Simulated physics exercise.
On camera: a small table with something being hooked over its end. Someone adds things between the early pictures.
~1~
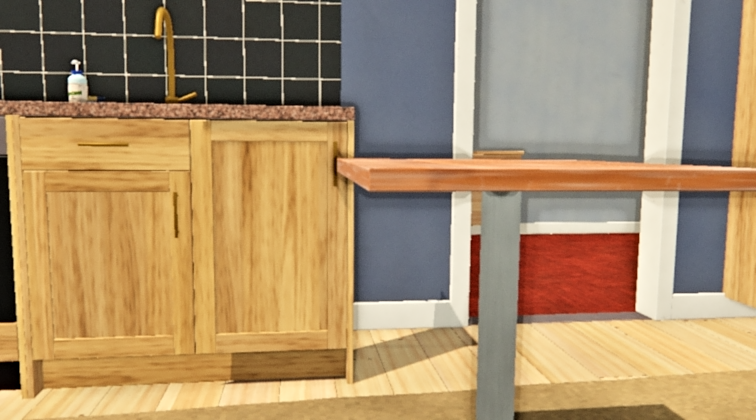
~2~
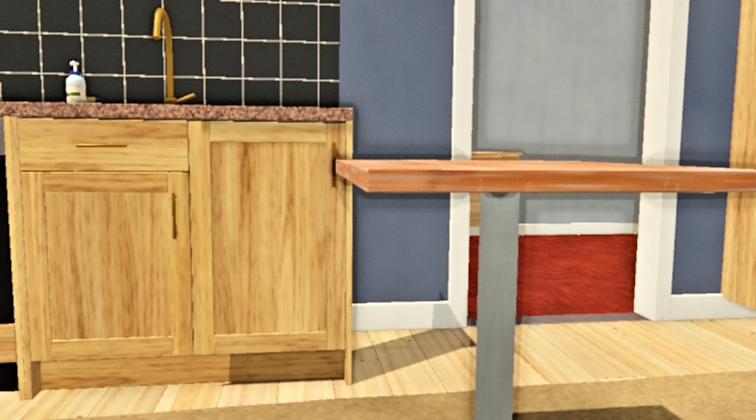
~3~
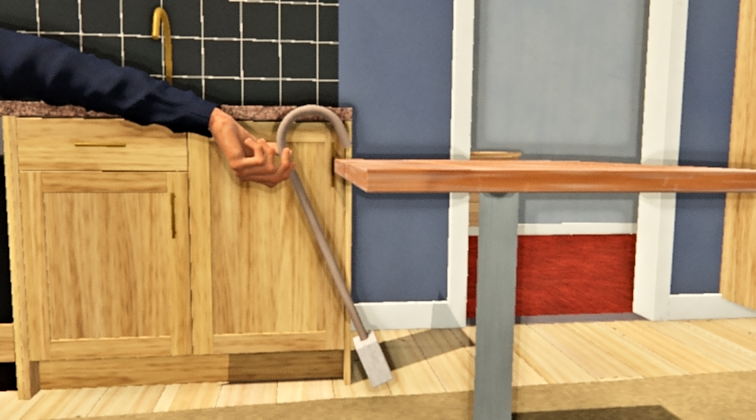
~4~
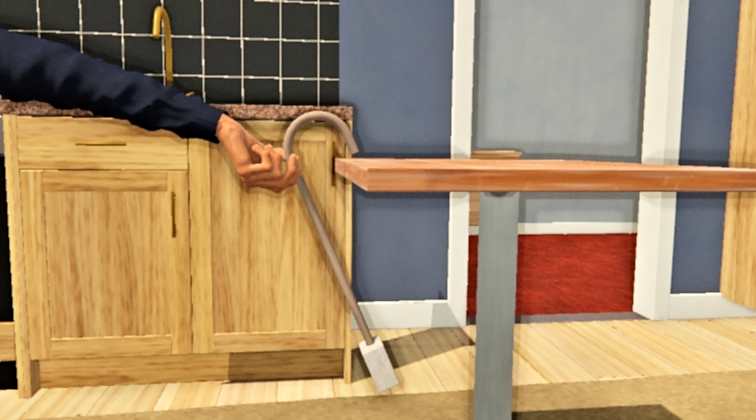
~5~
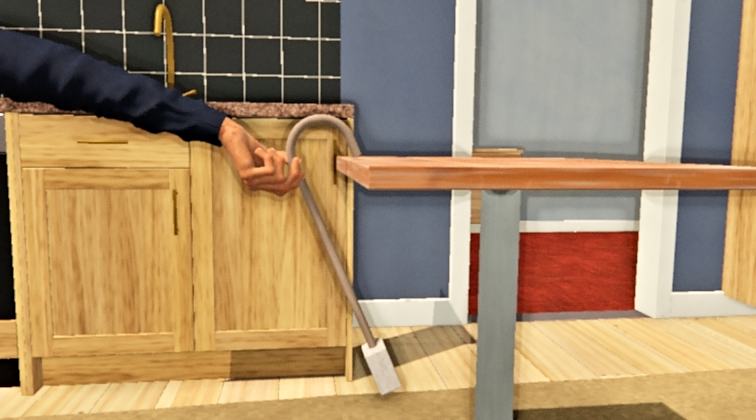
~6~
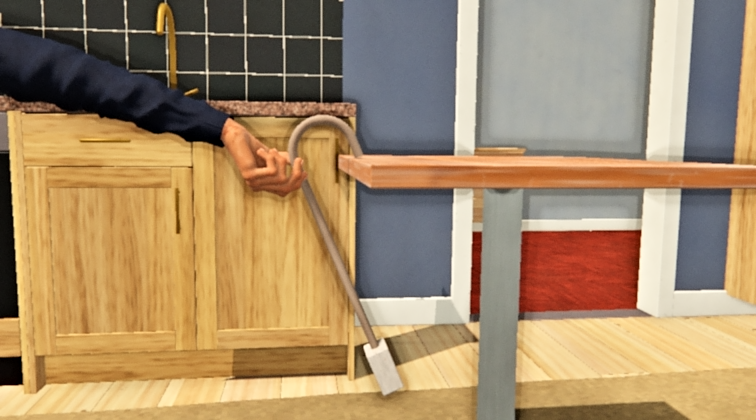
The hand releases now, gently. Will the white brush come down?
No, it stays up.
Then, 0.26 s later than the last frame, white brush at rest near (362, 252).
When it is over, the white brush remains in place, near (362, 252).
